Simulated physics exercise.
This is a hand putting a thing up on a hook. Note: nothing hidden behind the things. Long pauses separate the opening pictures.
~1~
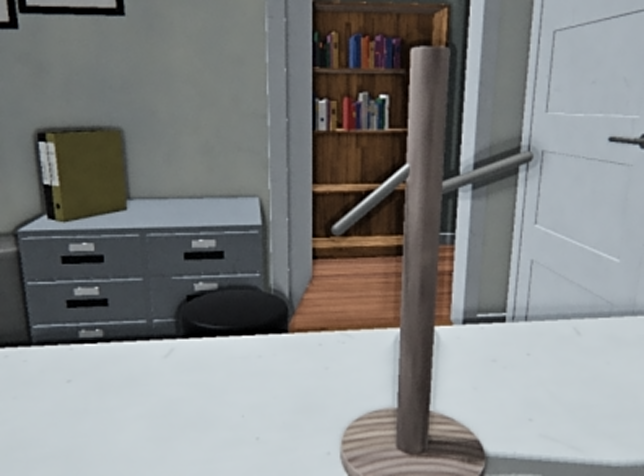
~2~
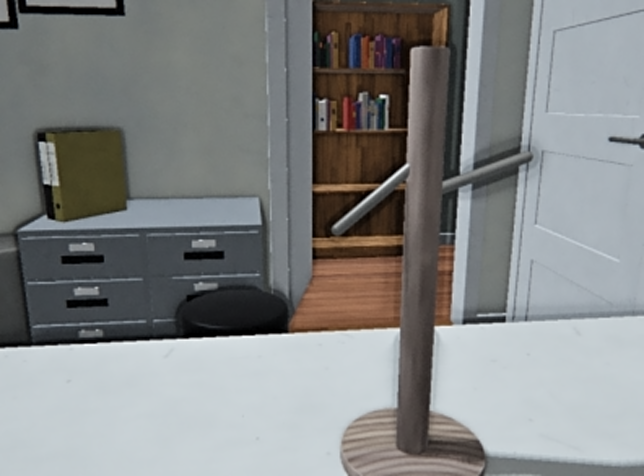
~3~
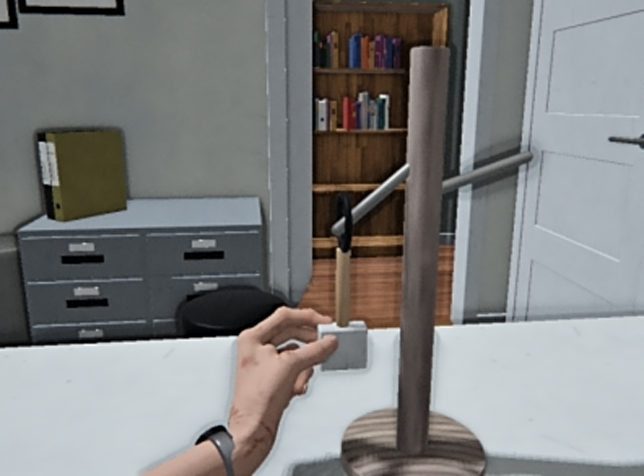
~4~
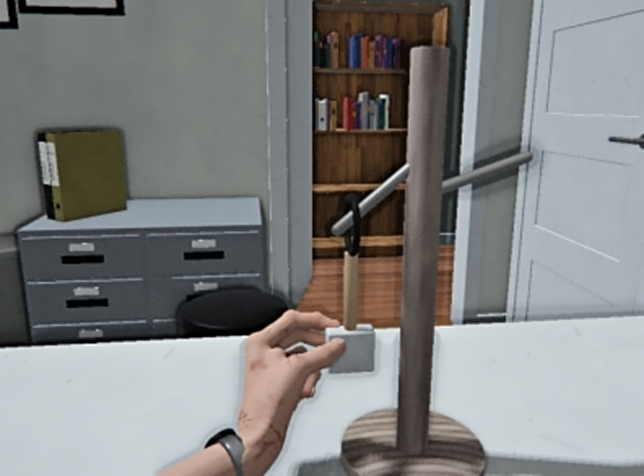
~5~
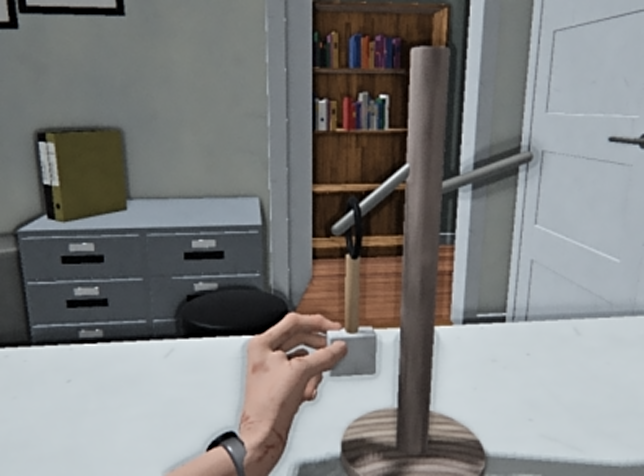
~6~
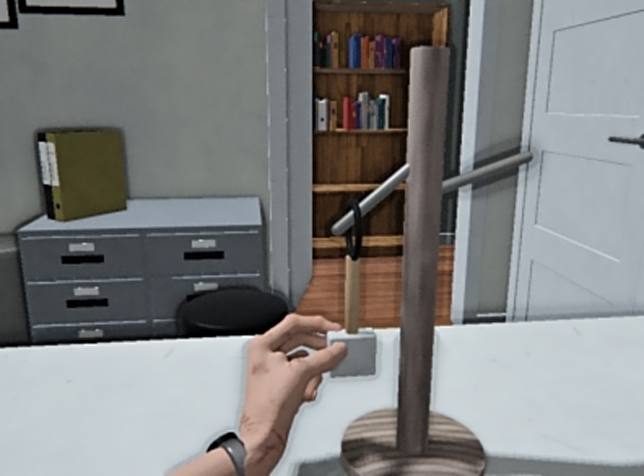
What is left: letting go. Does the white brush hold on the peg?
It comes off.
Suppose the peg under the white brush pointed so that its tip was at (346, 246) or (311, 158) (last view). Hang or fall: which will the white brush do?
Well, the first time it gets loose, and the second time it is held up.
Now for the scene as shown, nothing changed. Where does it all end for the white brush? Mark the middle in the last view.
(288, 390).
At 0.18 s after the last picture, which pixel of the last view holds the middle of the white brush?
About (326, 362).
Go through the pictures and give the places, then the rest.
In the first frame, peg stand (428, 272).
In the second frame, peg stand (428, 272).
In the third frame, still on the way; white brush (343, 281); peg stand (428, 272).
In the fourth frame, still on the way; white brush (351, 285); peg stand (428, 272).
In the fifth frame, still on the way; white brush (352, 287); peg stand (428, 272).
In the sixth frame, in place, still held; white brush (352, 288); peg stand (428, 272).
Then, 0.18 s later than the last frame, white brush dropping near (326, 362).
When it is over, the white brush falls off, near (287, 389).
